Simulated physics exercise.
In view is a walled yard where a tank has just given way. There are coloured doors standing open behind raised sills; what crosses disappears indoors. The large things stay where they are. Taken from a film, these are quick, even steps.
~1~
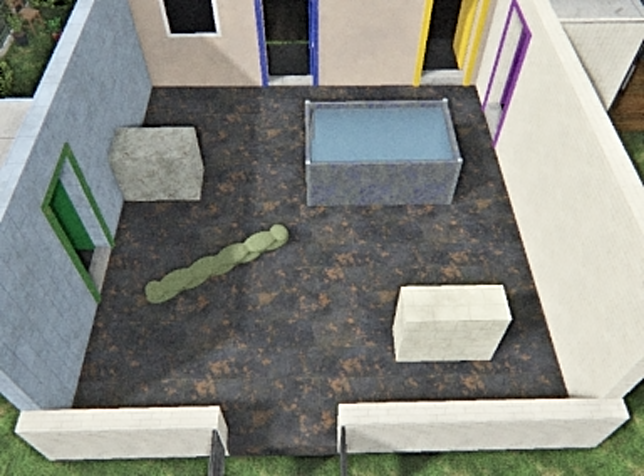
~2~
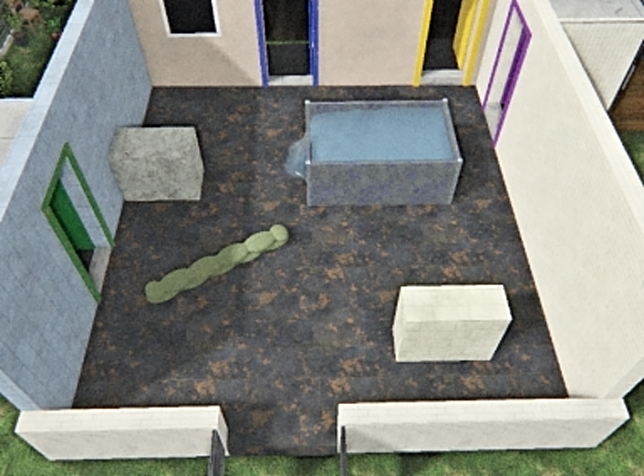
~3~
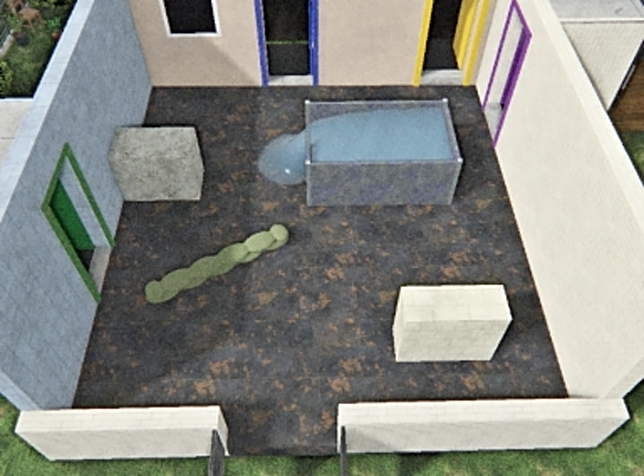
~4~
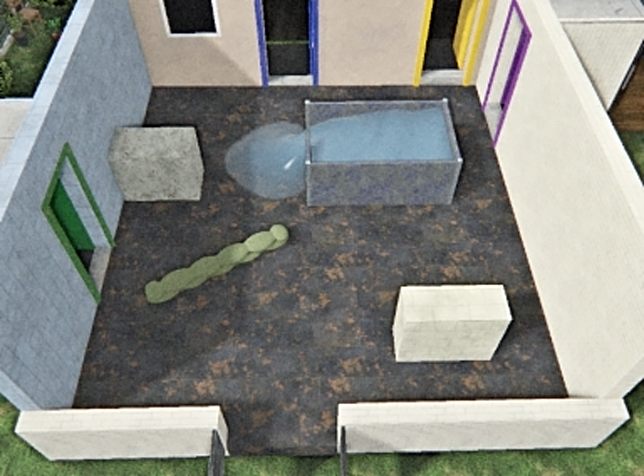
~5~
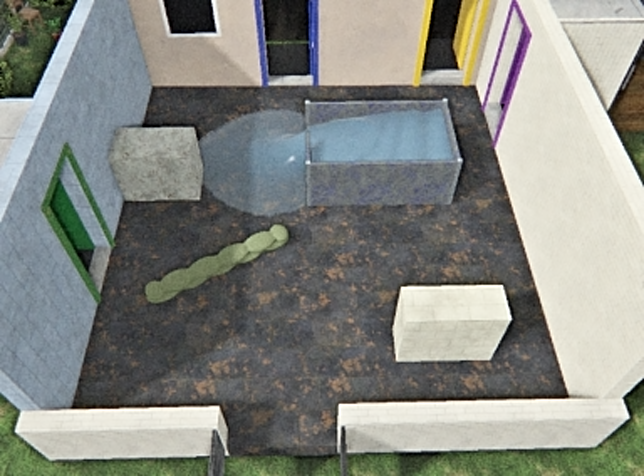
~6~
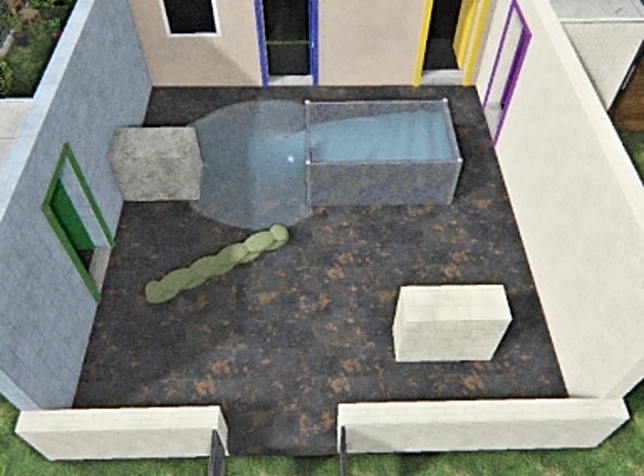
In a walled yard with coloured doorways, a grey stone block, a low green hedge and a pale block, a full tank stands still. Water then bursts from its left side and spreads leftward over the dark paving, fanning wider toward the grey block and hedge as the tank's level drops.
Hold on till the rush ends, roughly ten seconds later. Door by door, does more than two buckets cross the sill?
As I see it, I expect the green door to let through too much. I expect the purple door to let through an acceptable amount. I expect the yellow door to let through an acceptable amount. I expect the blue door to let through too much.
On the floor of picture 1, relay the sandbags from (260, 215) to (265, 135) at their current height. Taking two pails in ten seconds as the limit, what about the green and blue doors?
First green, which stays within the limit; then blue, which tops the limit.
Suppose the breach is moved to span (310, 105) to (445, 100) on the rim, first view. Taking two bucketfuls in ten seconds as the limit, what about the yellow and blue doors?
The yellow door tops the limit, while the blue door tops the limit.
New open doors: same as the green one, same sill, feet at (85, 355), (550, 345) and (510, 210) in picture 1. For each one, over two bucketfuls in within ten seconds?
Taking them as listed, the first undershoots, the second undershoots and the third undershoots.
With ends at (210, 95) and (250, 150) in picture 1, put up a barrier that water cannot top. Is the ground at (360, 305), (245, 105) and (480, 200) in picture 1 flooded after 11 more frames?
In that order: Dry, under water, no water.
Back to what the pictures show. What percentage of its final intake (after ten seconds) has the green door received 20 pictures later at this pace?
My guess is about 25 %.
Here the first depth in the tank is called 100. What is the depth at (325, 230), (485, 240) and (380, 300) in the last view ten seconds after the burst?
Going in order, roughly 2, 4 and 4 %.
A moment on, water covers 25 % of the floor; the green door not reached, the purple door not reached, the yellow door not reached, the blue door wet at the sill, nothing in.
Next, water covers 30 % of the floor; the green door wet at the sill, nothing in, the purple door not reached, the yellow door not reached, the blue door under two buckets in.
Then, water covers 35 % of the floor; the green door over two buckets in, the purple door not reached, the yellow door not reached, the blue door under two buckets in.
Later, water covers 60 % of the floor; the green door far over two buckets in, the purple door wet at the sill, nothing in, the yellow door wet at the sill, nothing in, the blue door over two buckets in.
In the end, water covers 90 % of the floor; the green door far over two buckets in, the purple door wet at the sill, nothing in, the yellow door wet at the sill, nothing in, the blue door over two buckets in.
